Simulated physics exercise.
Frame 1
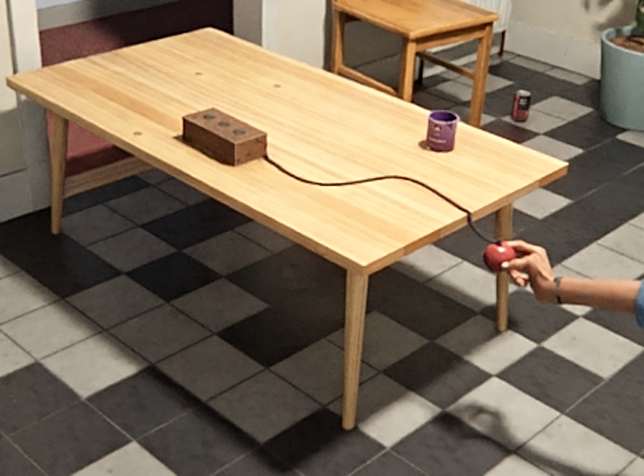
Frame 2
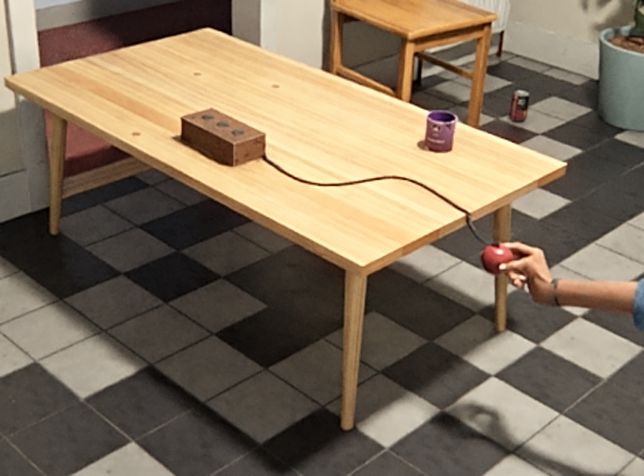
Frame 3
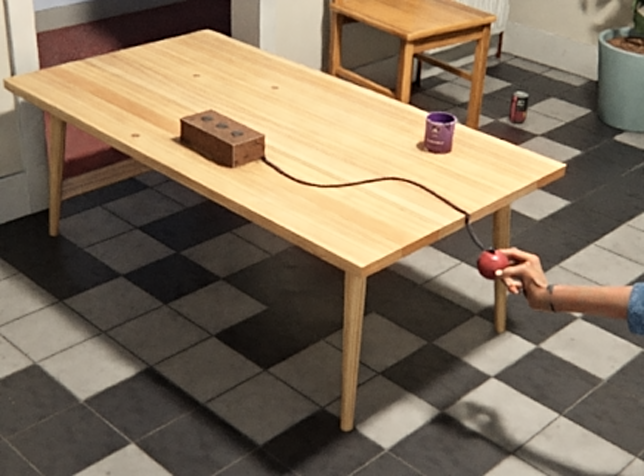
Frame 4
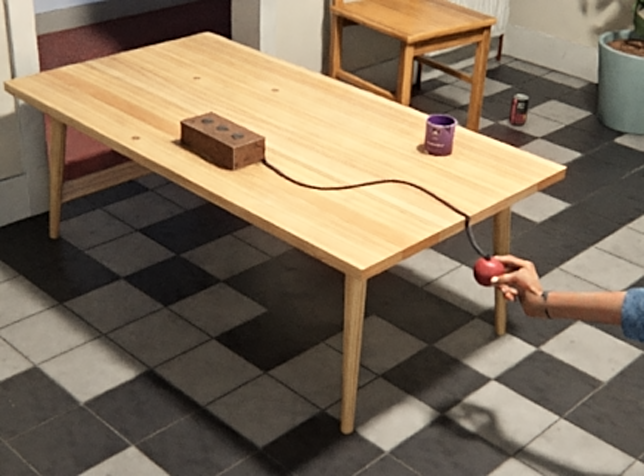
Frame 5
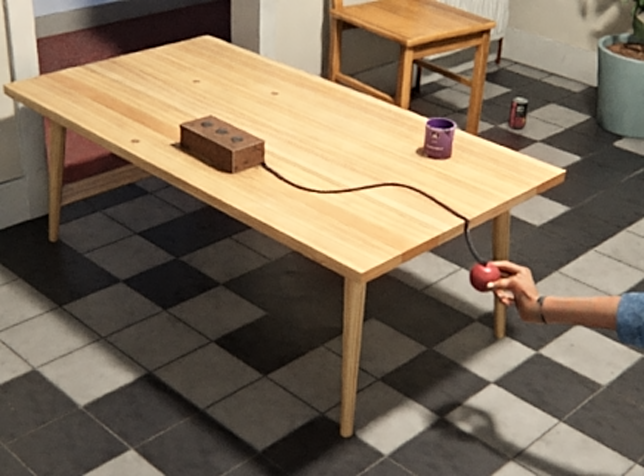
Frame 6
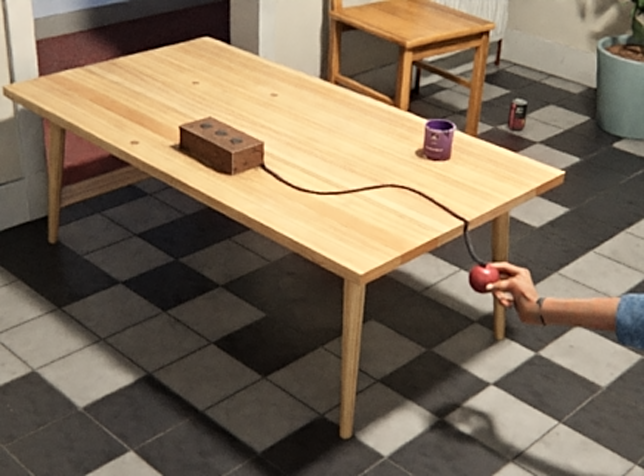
The video shows a hand holding a red apple beside a wooden table, moving it slightly left and down, while a dark ribbon runs from it across the tabletop to a brown brick, near a purple cup.
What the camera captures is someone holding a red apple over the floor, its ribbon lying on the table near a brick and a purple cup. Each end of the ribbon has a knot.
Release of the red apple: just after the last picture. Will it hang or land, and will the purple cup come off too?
So the red apple is left hanging while the purple cup holds its position.
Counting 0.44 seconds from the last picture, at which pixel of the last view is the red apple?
Position at that instant: (418, 295).
Then, 0.44 s after the last picture, apple below the edge near (418, 295); brick unmoved; cup unmoved.
Then, 1.00 s after the last picture, apple below the edge near (466, 353); brick unmoved; cup unmoved.
Then, 2.00 s after the last picture, apple below the edge near (469, 351); brick unmoved; cup unmoved.
At rest, apple below the edge near (408, 337); brick unmoved; cup unmoved. The red apple hangs in the air and the purple cup remains where it stands.
